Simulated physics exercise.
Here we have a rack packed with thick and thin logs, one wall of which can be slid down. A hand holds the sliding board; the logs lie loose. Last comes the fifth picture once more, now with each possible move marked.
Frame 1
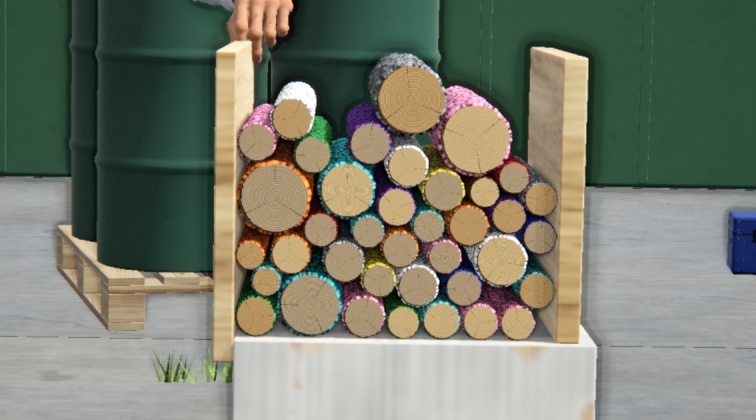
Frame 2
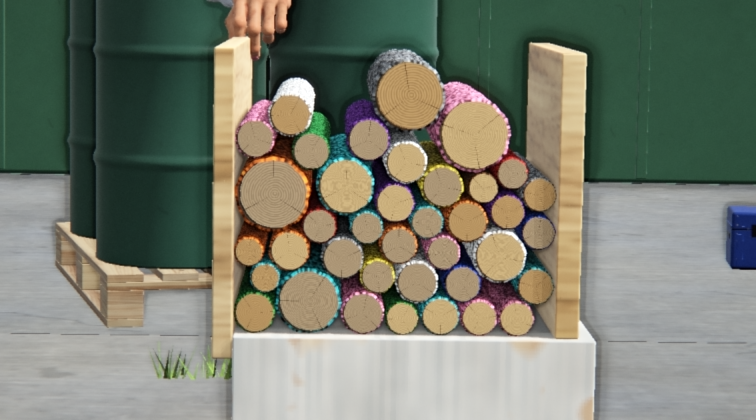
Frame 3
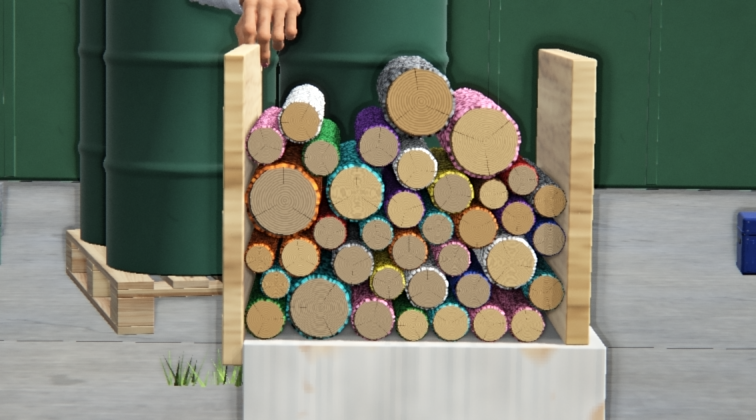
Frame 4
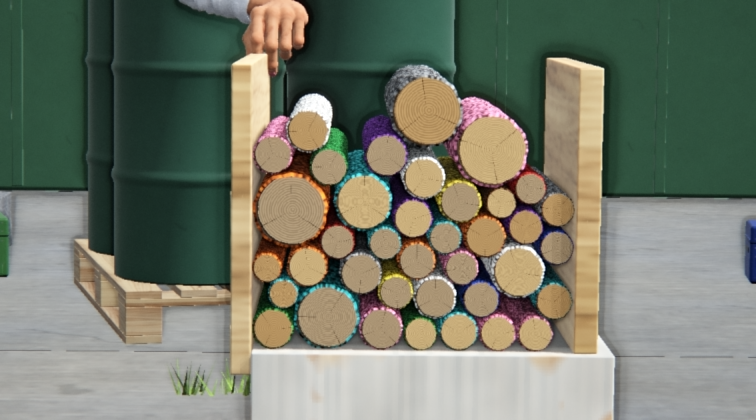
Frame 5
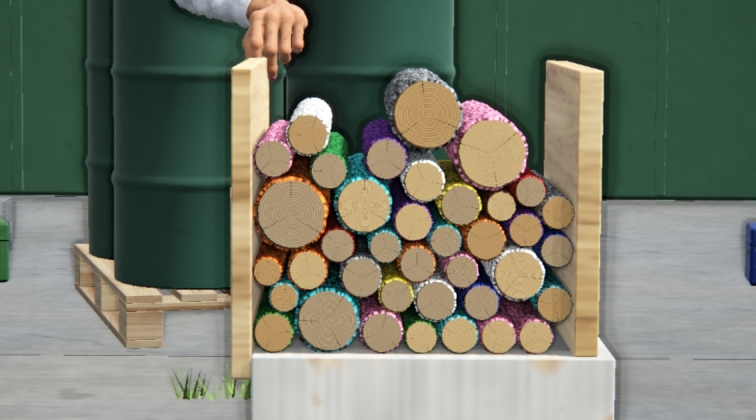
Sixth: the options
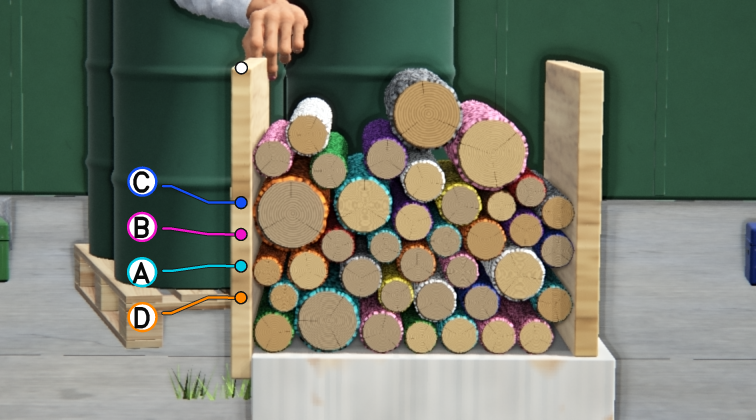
Beside green barrels in a yard, a hand stays by a wooden rack of colourful-barked logs, all still as the view drifts slightly.
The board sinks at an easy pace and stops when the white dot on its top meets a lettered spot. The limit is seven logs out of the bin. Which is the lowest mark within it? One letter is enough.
Lower it to D and no more.
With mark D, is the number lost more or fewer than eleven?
It loses fewer than eleven.
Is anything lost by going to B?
Yes, at B.
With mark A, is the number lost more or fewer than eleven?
It loses fewer than eleven.
On the marked copy, A at (241, 266); B at (241, 235); C at (241, 203); D at (241, 298); the white dot at (241, 68).
Taking D. A third of the way, top of the board (252, 165).
Two thirds of the way, top of the board (252, 274).
When it is over, top of the board (252, 297), three out over the board.
As for the rest, A two out over the board; B two out over the board; C two out over the board.
